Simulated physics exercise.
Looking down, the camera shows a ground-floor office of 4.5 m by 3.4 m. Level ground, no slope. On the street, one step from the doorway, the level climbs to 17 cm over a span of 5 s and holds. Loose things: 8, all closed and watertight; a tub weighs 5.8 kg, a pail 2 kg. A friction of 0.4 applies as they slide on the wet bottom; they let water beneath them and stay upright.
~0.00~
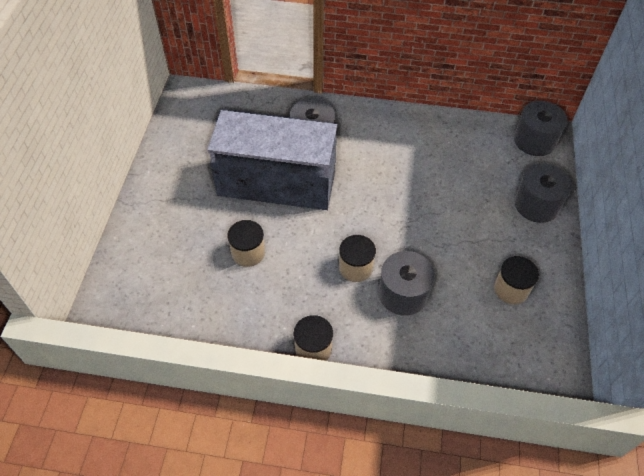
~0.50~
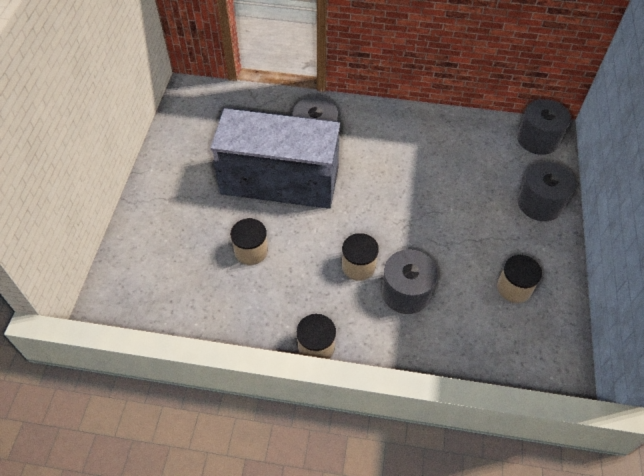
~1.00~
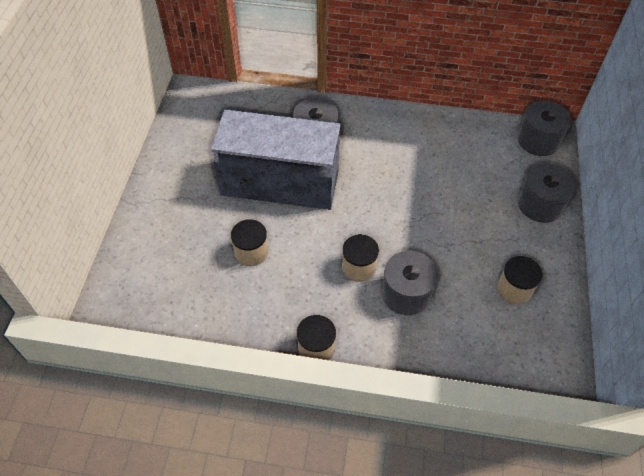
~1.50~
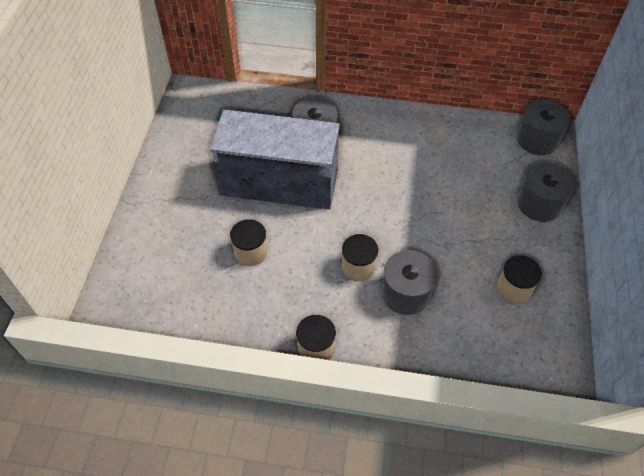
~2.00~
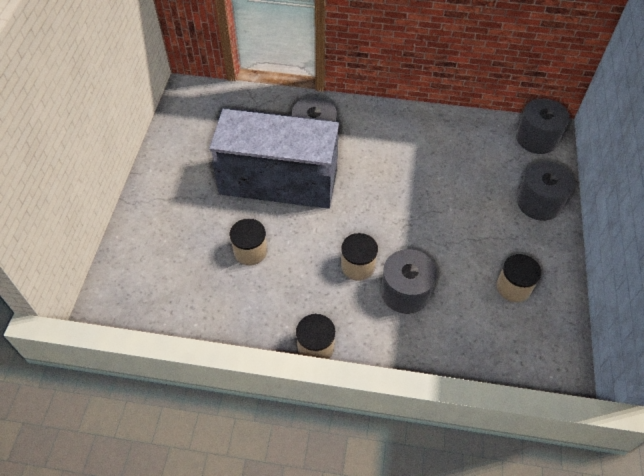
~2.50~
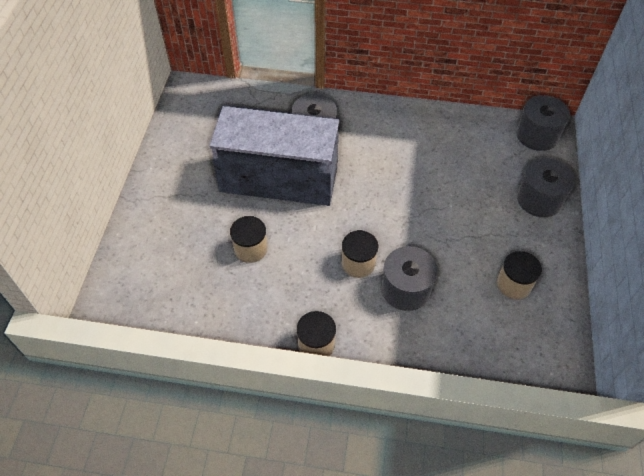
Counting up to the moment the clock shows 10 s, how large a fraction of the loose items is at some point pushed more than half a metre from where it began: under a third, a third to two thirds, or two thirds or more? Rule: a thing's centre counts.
The share is below one third.
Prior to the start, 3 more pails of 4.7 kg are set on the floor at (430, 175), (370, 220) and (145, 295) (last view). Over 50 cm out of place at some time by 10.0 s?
First stays within it, second stays within it, third exceeds it.
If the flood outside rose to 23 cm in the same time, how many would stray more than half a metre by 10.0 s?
Then the count would be 6.
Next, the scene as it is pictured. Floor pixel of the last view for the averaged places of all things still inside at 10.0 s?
(449, 238).
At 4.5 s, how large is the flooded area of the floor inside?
Roughly 3.0 m2 of it is wet.
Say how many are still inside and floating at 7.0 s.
Answer: 0.
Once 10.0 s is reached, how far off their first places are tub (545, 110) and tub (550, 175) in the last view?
In turn: 30 cm, 30 cm.
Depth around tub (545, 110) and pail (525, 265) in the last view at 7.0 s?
Roughly 1 and 0 cm.
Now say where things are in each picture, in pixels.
In the first picture, a tub at (547, 182) rests on the ground; a tub at (312, 114) rests on the ground; 0.0 m2 under water; 0 of 8 have shifted.
In the second picture, a tub at (551, 180) rests on the ground; a tub at (315, 113) rests on the ground; water covers 0.0 m2; 0 of 8 have shifted.
In the third picture, a tub at (551, 182), on the bottom; a tub at (316, 114), on the bottom; 0.0 m2 under water; 0 of 8 have shifted.
In the fourth picture, a tub at (550, 181) rests on the ground; a tub at (315, 114), on the bottom; water covers 0.0 m2; 0 of 8 have shifted.
In the fifth picture, a tub at (550, 180) rests on the ground; a tub at (314, 113), on the bottom; water covers 0.0 m2; 0 of 8 have shifted.
In the sixth picture, a tub at (550, 177), on the bottom; a tub at (314, 110), on the bottom; 0.1 m2 under water; 0 of 8 have shifted.
After 3.5 s 0 of 8 are over 50 cm from their spots; 0 afloat.
After 4.5 s 0 of 8 are over 50 cm from their spots; 0 afloat.
After 7.0 s 1 of 8 are over 50 cm from their spots; 0 afloat.
After 10.0 s 2 of 8 are over 50 cm from their spots, and 2 have been at some point; 4 afloat.
